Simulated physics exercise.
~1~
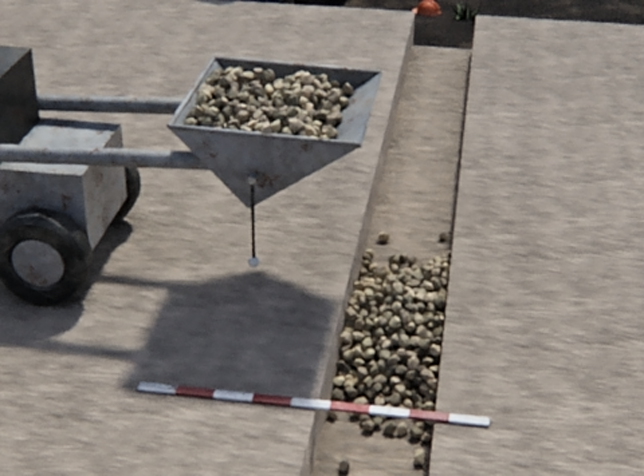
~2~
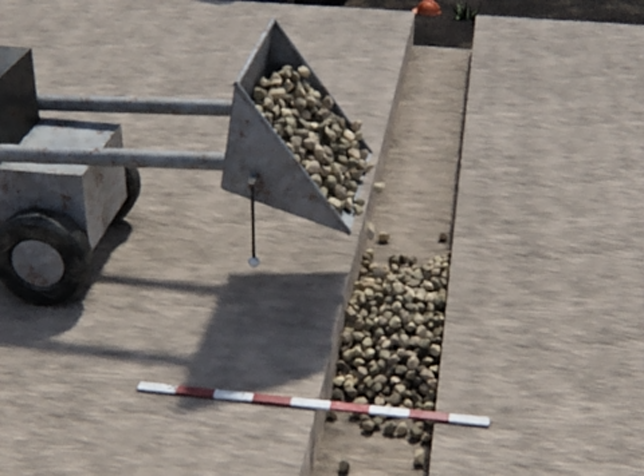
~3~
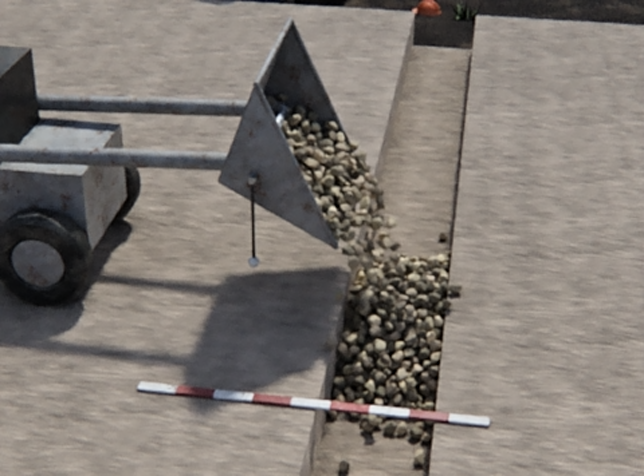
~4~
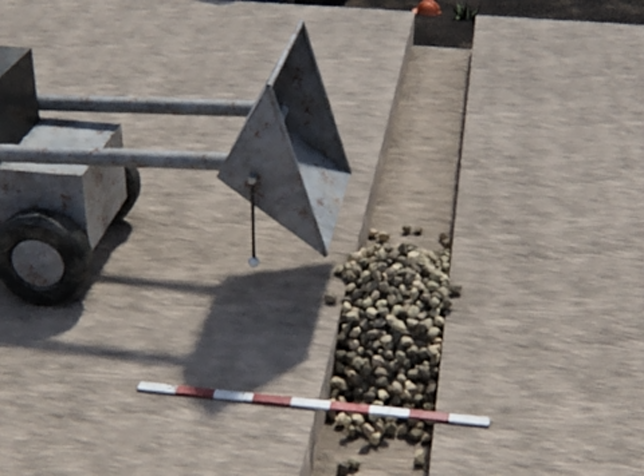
At first, a small wheeled loader holds a grey steel bucket heaped with rounded stones beside a straight trench, where a similar pile already lies behind a red and white striped rod. The bucket tips forward to the right, and its stones shift toward the lower front edge. As it tilts further, they slide out in a stream and tumble onto the pile in the trench. The bucket empties completely and stays steeply tilted. The trench now holds a noticeably larger heap, with a few stones resting at its edges, while the loader itself remains in place.
